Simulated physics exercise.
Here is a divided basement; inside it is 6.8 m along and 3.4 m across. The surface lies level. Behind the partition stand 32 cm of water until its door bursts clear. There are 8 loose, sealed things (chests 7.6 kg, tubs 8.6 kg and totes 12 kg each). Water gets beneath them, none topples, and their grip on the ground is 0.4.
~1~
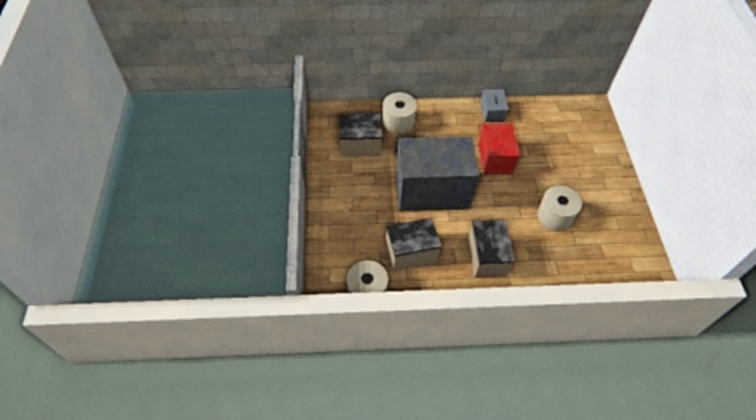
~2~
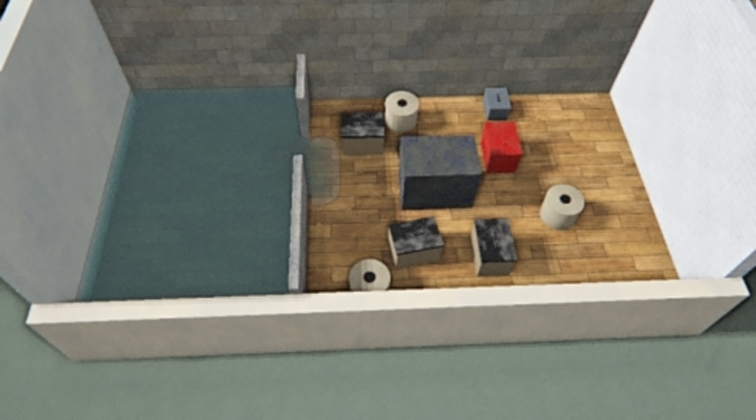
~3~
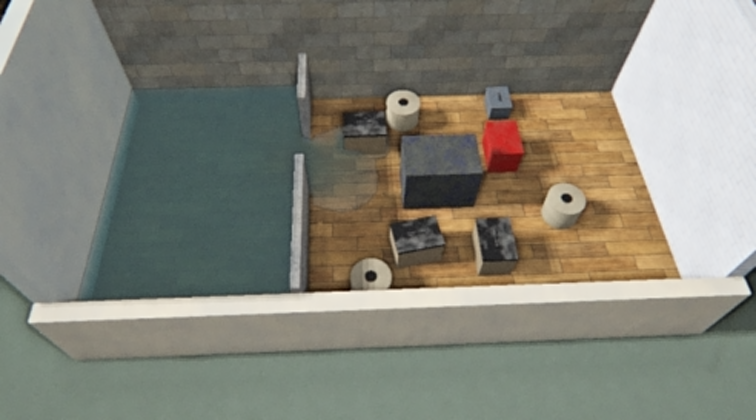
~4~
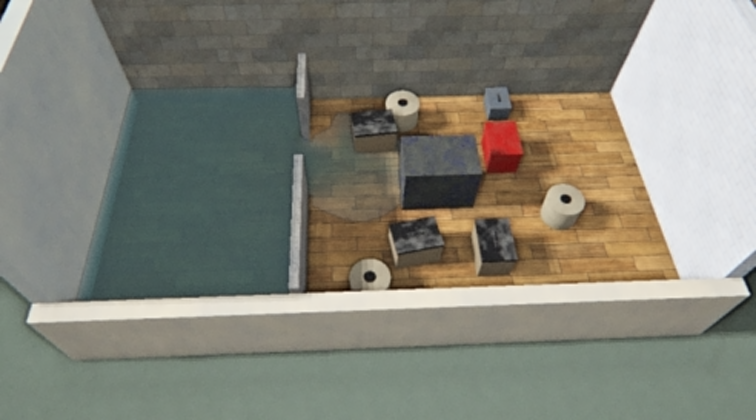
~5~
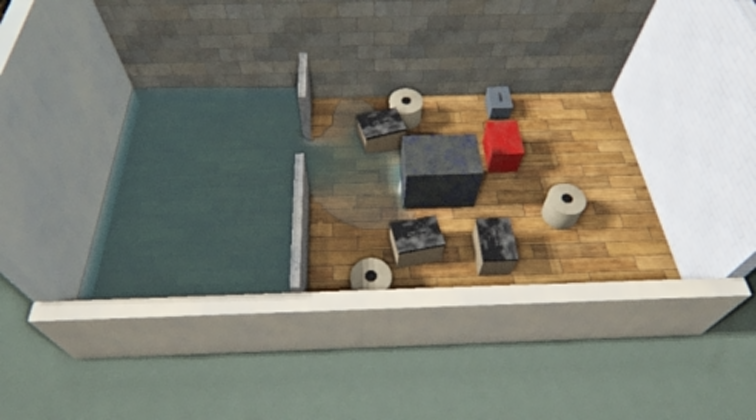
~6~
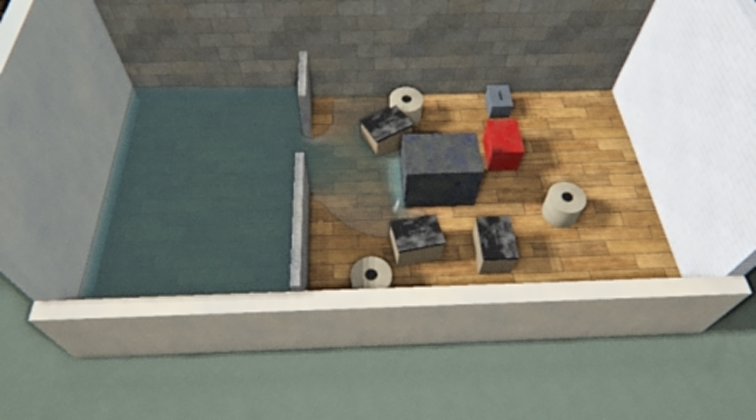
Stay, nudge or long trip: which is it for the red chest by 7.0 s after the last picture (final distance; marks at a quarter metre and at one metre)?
The red chest ends far away.
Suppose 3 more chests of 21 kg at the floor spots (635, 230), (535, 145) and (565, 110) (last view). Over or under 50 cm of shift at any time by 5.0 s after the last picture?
In turn: Short of it, over, past it.
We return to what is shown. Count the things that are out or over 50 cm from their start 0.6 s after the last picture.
1 of them.
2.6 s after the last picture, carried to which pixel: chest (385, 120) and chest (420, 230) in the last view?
Around (624, 126) and (520, 270).
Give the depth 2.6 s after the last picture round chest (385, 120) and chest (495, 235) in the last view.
About 7 and 3 cm.
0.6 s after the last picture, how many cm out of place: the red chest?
About 20 cm.
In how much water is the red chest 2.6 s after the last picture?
Roughly 3 cm.
Then, 0.6 s after the last picture the red chest is near (520, 136), 0.2 m from its start, aground; 1 afloat.
Then, 2.6 s after the last picture the red chest is near (633, 167), 1.6 m from its start, aground; 4 afloat.
Then, 4.6 s after the last picture the red chest is near (677, 267), 2.5 m from its start, afloat; 5 afloat.
Then, 7.0 s after the last picture the red chest is near (675, 270), 2.5 m from its start, afloat; 8 afloat.
